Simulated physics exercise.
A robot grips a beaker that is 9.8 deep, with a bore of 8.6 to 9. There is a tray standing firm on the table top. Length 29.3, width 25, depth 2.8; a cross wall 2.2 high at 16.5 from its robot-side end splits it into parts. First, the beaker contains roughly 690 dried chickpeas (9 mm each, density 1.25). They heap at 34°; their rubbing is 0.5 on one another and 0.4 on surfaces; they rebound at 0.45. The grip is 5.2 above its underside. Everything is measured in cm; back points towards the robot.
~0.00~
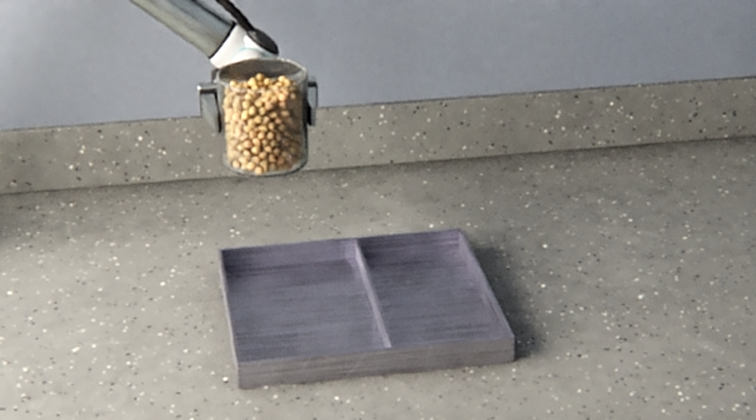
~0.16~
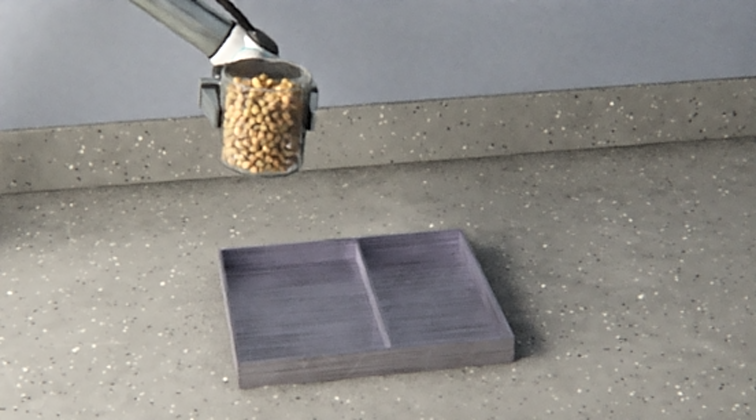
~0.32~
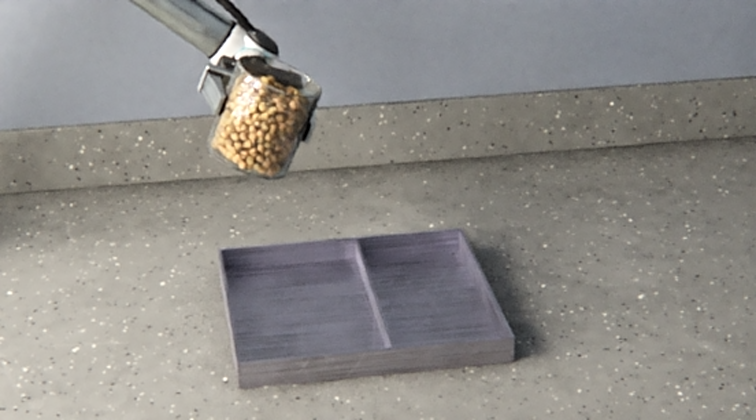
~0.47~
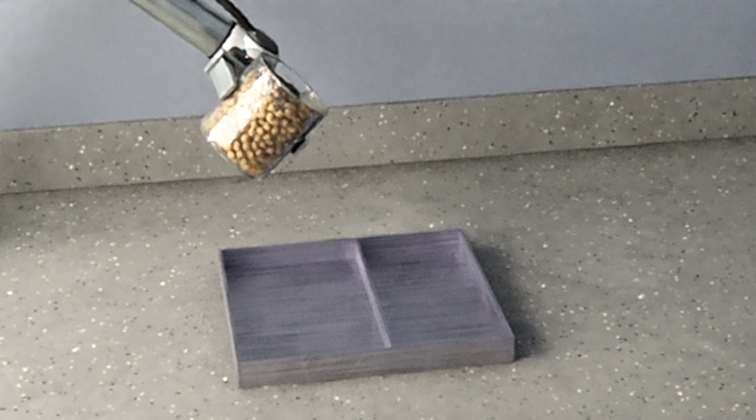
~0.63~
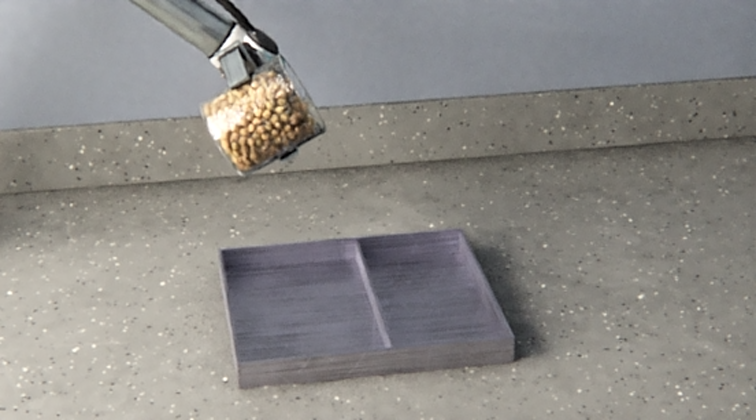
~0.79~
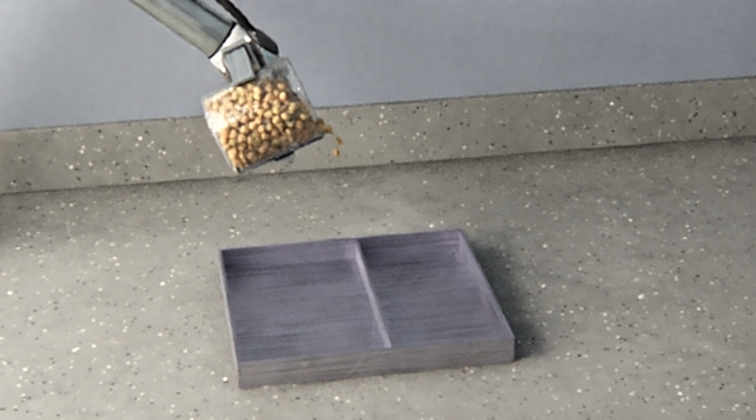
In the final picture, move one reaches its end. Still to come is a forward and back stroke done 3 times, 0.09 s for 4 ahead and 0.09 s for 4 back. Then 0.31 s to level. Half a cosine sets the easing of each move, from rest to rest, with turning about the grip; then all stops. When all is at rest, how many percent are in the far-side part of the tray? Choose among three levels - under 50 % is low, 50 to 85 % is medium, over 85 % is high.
The level is low.
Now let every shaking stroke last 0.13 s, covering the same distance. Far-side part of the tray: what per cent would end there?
Estimate: Near 25 per cent.
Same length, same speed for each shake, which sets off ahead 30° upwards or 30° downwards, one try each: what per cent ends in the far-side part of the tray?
I'd say close to 60 percent for the first and close to 25 percent for the second.
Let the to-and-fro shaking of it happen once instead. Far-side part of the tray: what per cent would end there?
Result: Approximately 25 per cent.
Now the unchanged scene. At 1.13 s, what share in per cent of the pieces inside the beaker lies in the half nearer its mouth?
My estimate is near 70 per cent.
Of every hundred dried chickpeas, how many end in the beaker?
40 percent.
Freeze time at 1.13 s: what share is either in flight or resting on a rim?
Around 13 per cent of the load.
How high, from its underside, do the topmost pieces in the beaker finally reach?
Around 6.5 cm above the underside.
By 1.13 s, tilted 67° forward, highest piece 28 above the table; 439 in the beaker, 132 in the far-side part, 23 in the robot-side part, 6 on the table or floor, 92 in flight or on a rim.
By 1.47 s, tilted 39° forward, highest piece 27 above the table; 293 in the beaker, 256 in the far-side part, 52 in the robot-side part, 22 on the table or floor, 69 in flight or on a rim.
By 1.84 s, level, highest piece 27 above the table; 292 in the beaker, 280 in the far-side part, 94 in the robot-side part, 26 on the table or floor.
By 2.89 s, level, highest piece 27 above the table; 292 in the beaker, 280 in the far-side part, 94 in the robot-side part, 26 on the table or floor.
Final count, 292 in the beaker, 280 in the far-side part, 94 in the robot-side part, 26 on the table or floor. That is 40 % in the far-side part of the tray.
